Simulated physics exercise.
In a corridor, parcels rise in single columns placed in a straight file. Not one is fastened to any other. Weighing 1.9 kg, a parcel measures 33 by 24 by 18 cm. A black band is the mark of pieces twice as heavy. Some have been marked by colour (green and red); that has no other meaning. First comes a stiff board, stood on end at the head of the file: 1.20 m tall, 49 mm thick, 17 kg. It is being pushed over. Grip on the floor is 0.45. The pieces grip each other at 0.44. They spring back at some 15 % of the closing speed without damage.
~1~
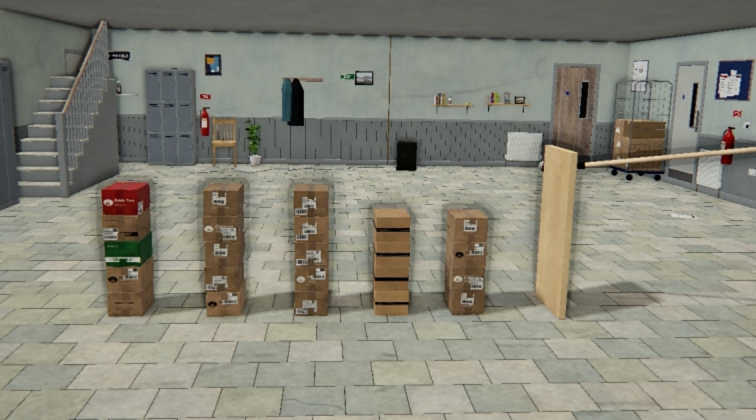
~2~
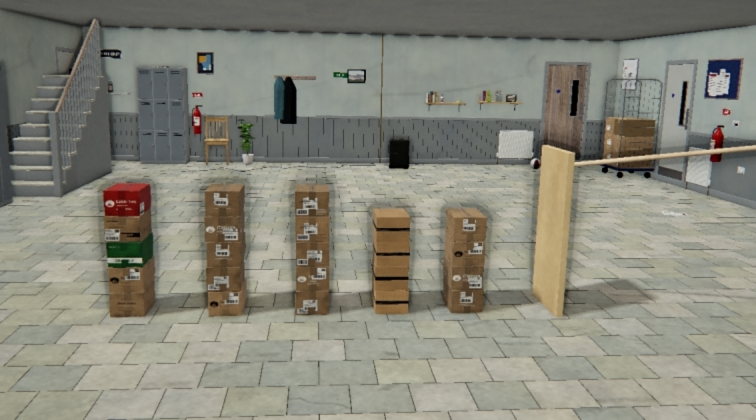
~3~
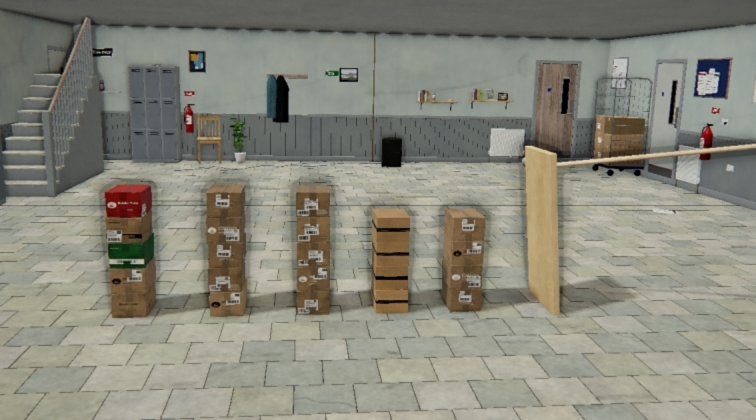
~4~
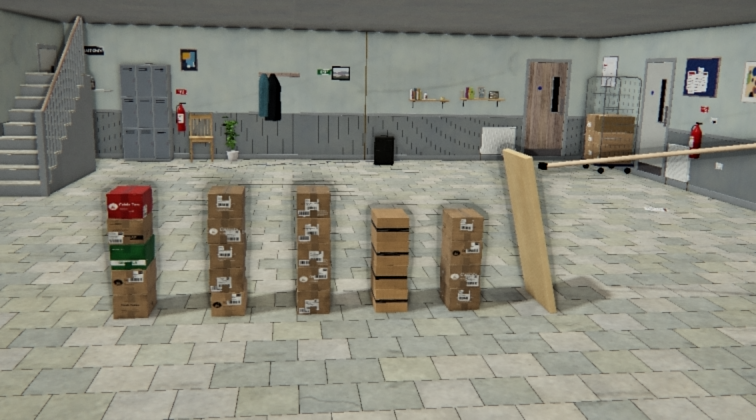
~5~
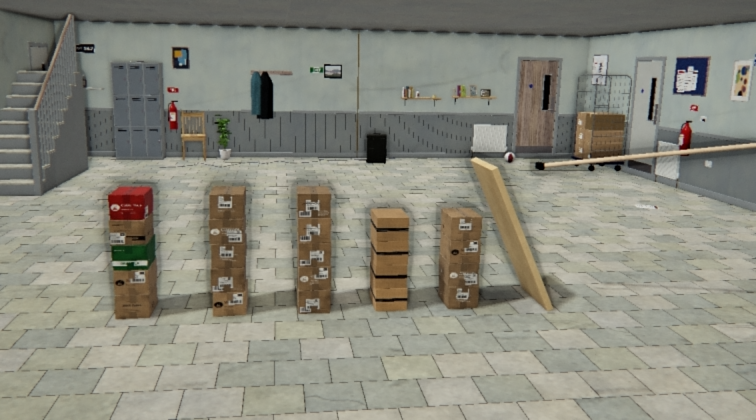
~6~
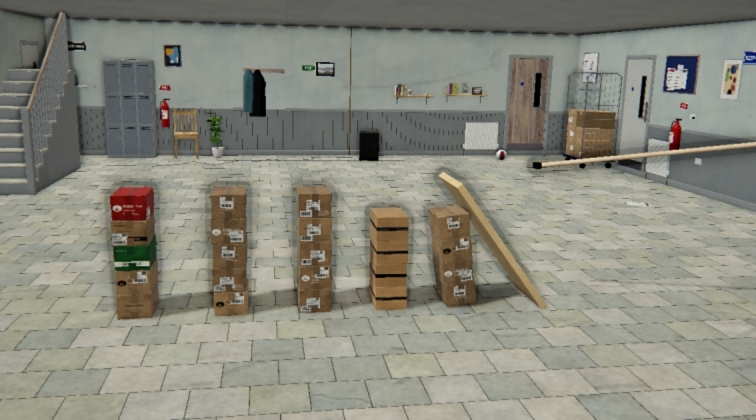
Five single-column stacks of brown parcels, the leftmost including a red one on top and a green one lower down, stand in a row on a pale tiled floor. Seen from the front, the hall has stairs at left and lockers, a hanging coat and doors behind. As the camera drifts slightly round, a pole from the right pushes a tall wooden board, which tilts left onto the nearest stack, making it lean slightly.
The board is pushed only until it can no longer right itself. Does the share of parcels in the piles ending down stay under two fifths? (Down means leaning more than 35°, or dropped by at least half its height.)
My guess is the share down goes past two fifths.
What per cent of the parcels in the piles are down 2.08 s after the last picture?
65 per cent at that moment.
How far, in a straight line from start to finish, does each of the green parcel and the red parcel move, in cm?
Roughly green 70, red 150.
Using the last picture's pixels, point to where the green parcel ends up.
It comes to rest around (46, 295) in the last view.
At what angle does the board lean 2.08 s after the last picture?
At that time it leans about 70°.
Then, 0.72 s on from the sixth picture, board 67° from upright; 4 of the 23 parcels down.
Then, 2.08 s on from the sixth picture, board 68° from upright; 15 of the 23 parcels down; red parcel tipped 20°; green parcel tipped 20°.
Finally, board 68° from upright; 19 of the 23 parcels down; red parcel upside down; green parcel on its side. That is 83 per cent. Seen by the last camera, middles, green parcel near (46, 295).
